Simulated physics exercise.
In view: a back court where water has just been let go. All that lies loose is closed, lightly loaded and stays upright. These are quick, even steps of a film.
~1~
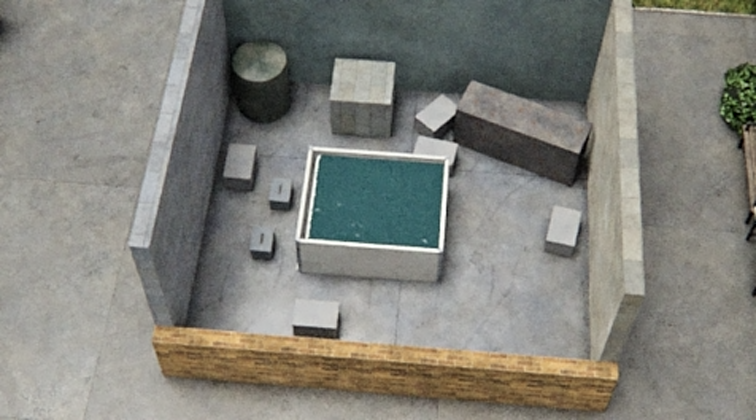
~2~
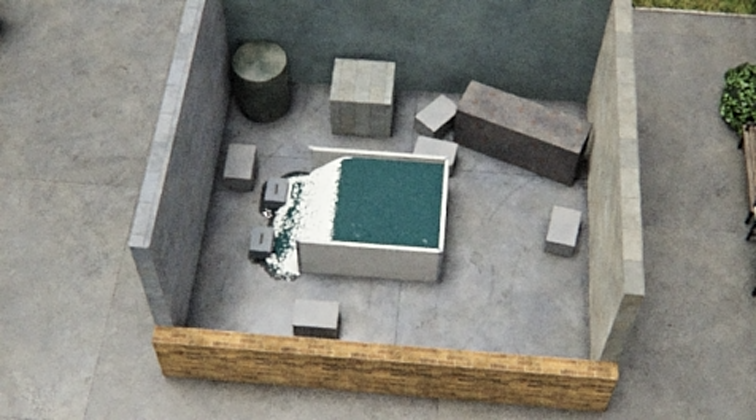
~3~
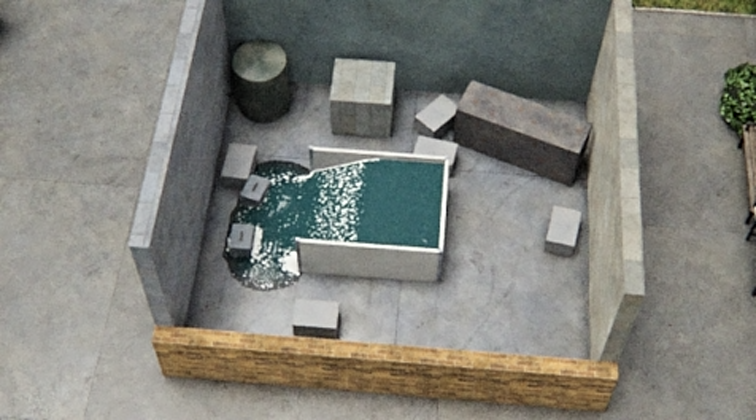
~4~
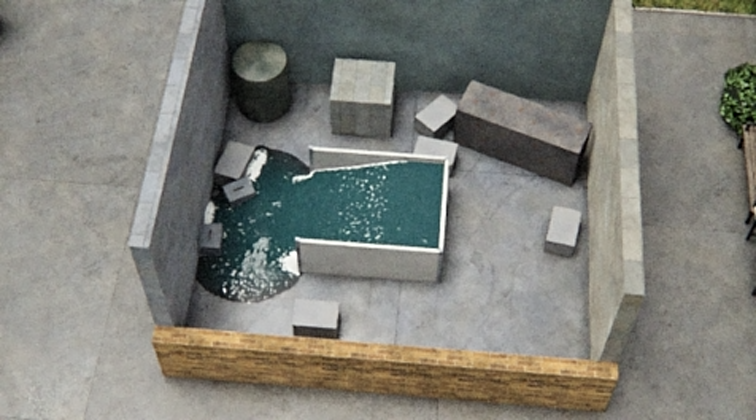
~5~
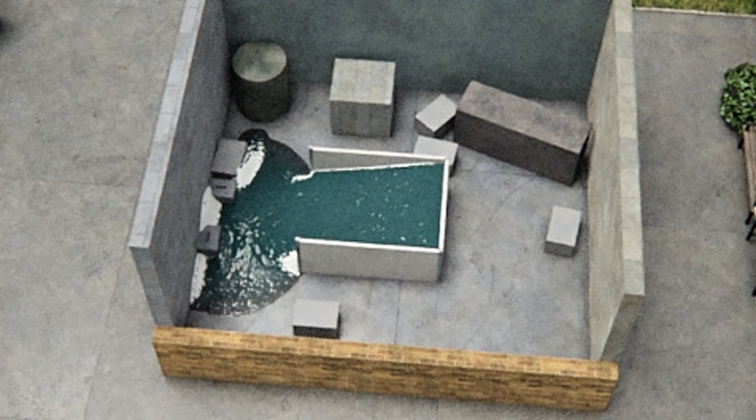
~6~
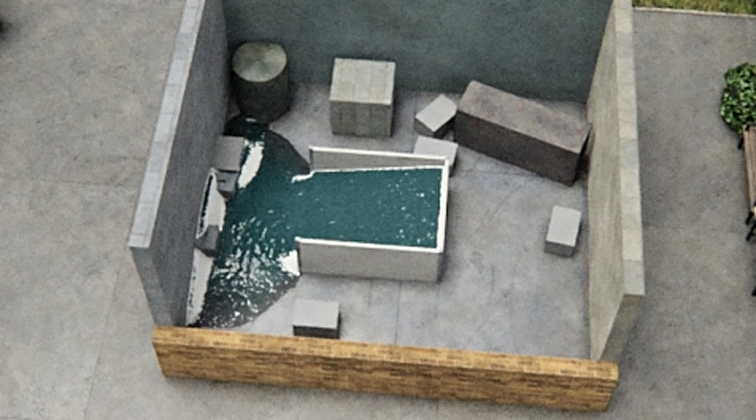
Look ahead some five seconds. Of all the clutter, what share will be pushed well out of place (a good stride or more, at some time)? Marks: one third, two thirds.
It is at least two thirds.
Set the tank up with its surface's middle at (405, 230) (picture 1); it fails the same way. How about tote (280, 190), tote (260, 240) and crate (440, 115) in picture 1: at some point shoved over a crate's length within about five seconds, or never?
In that order: Yes, moved that far, not that far.
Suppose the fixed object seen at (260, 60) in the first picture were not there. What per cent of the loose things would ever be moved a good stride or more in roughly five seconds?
Some 60 per cent.
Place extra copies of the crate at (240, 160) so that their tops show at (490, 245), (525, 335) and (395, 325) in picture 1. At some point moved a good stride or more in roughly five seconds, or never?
In turn: Short of that, swept aside, moved that far.
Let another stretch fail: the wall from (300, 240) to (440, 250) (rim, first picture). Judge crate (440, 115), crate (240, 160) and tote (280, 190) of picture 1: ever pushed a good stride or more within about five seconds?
In turn: Not that far, yes, pushed that far.
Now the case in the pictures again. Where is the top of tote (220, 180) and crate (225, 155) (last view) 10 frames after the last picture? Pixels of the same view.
Near (321, 124) and (234, 113).
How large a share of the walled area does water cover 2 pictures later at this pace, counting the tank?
Near 30 in a hundred.
A moment on, 2 of 7 are well off their spots; 3 afloat.
Next, 3 of 7 are well off their spots; 3 afloat.
Later, 3 of 7 are well off their spots; 3 afloat.
In the end, 5 of 7 are well off their spots, and 5 have been at some point; 3 afloat.
